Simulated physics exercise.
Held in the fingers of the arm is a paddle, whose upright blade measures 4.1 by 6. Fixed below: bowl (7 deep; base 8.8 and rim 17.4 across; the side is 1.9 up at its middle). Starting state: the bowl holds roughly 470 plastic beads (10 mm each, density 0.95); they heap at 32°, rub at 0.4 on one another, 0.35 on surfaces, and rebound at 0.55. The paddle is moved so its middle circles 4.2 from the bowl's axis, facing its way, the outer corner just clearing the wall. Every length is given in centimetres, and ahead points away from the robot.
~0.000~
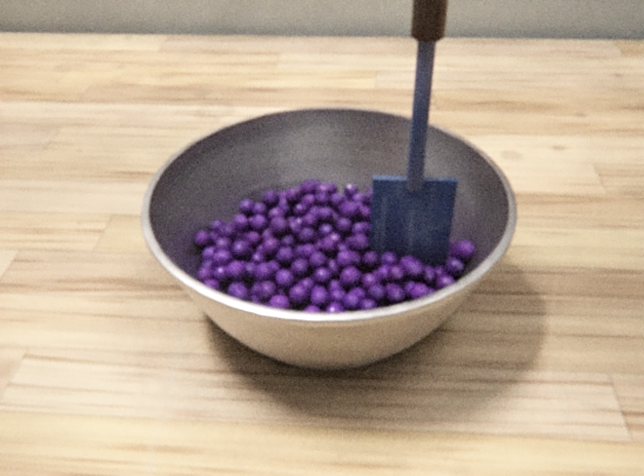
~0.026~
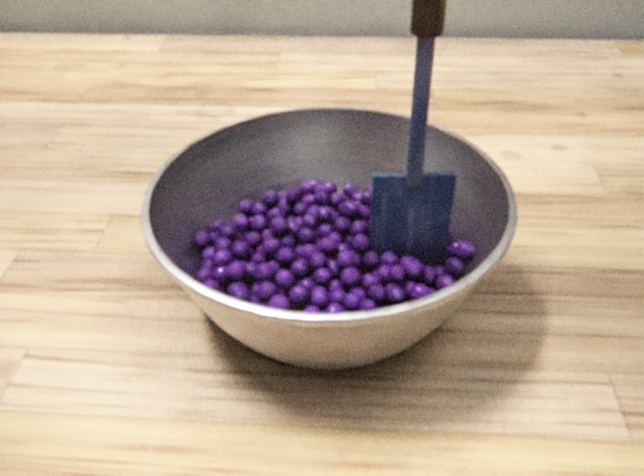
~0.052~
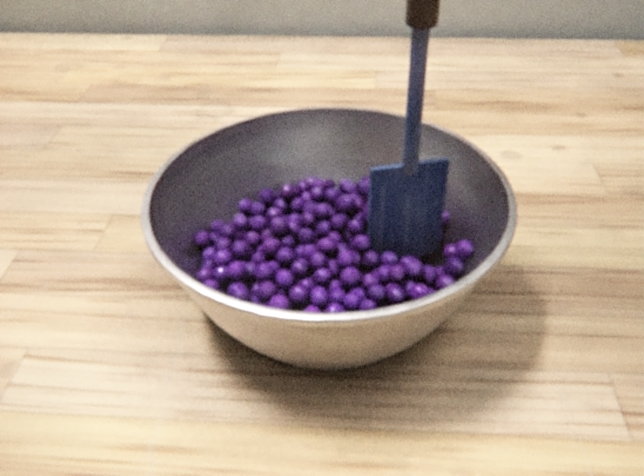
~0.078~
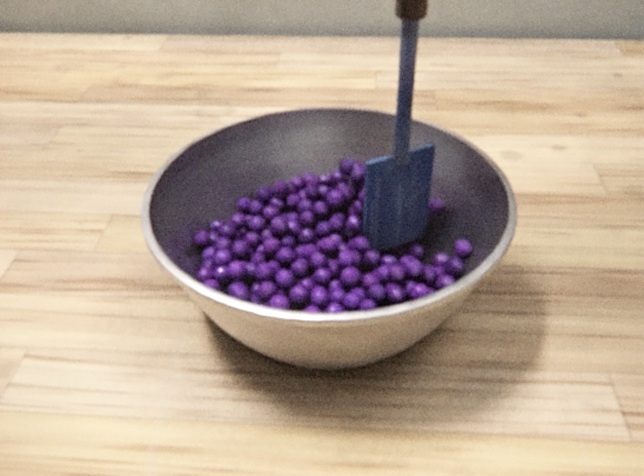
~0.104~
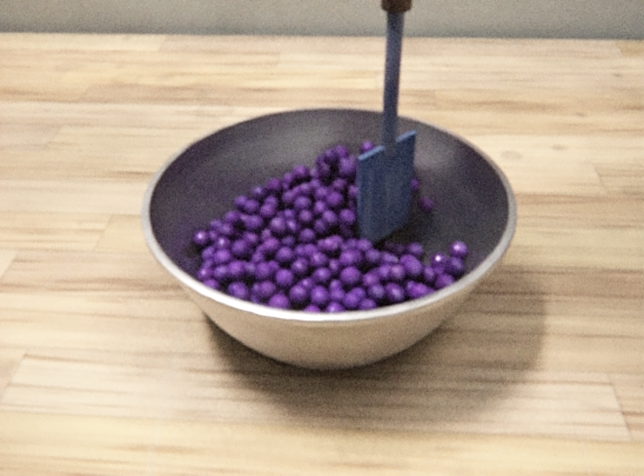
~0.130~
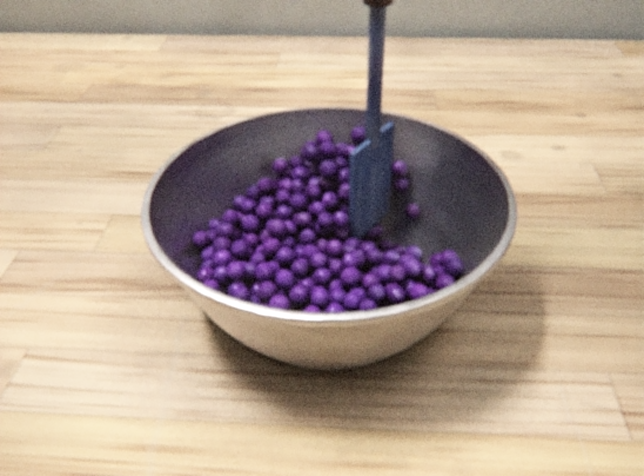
A blue paddle with a dark handle, upright in a metal bowl of purple beads on a wooden table, sweeps from the right side toward the back, turning as it goes and pushing beads into a heap against the far wall.
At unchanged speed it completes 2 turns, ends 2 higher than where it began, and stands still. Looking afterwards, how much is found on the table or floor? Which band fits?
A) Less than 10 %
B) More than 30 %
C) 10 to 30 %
The answer is A.
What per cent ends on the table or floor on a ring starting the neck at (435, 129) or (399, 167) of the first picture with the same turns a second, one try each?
Roughly 0 and 0 per cent.
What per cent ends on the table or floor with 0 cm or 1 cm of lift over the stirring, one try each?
That gives about 10 per cent and 5 per cent, in order.
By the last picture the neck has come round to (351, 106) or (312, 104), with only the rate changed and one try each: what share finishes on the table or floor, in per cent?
Around 15 and 25 percent, in that order.
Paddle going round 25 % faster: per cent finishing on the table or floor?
10 %.
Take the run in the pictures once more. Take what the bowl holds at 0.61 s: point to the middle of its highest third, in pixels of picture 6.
About pixel (428, 249).
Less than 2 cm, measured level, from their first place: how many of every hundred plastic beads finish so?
I'd put it at about 20 in a hundred.
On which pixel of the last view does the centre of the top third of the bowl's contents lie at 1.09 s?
Centre estimate: (280, 268).
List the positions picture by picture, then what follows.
The first picture shows the paddle neck at (417, 151), 0° round; upper third of the load around (324, 249), from x 205 to 465, top at y 185; 470 in the bowl.
The second picture shows the paddle neck at (417, 147), 5° round; upper third of the load around (324, 248), from x 205 to 465, top at y 185.
The third picture shows the paddle neck at (412, 137), 17° round; upper third of the load around (327, 240), from x 205 to 465, top at y 185.
The fourth picture shows the paddle neck at (403, 127), 31° round; upper third of the load around (329, 229), from x 205 to 465, top at y 170.
The fifth picture shows the paddle neck at (390, 118), 45° round; upper third of the load around (323, 219), from x 200 to 460, top at y 150.
The sixth picture shows the paddle neck at (374, 111), 59° round; upper third of the load around (315, 210), from x 200 to 455, top at y 135; 470 in the bowl.
After 0.61 s, 319° round, highest piece 8 above the table; 460 in the bowl, 8 on the table or floor, 2 in flight or on the tool.
After 1.09 s, 219° round, highest piece 7 above the table; 455 in the bowl, 15 on the table or floor.
After 1.53 s, 0° round, highest piece 6 above the table; 455 in the bowl, 15 on the table or floor.
After 2.23 s, 0° round, highest piece 6 above the table; 455 in the bowl, 15 on the table or floor.
In the end, 455 in the bowl, 15 on the table or floor. That is 3 % on the table or floor.
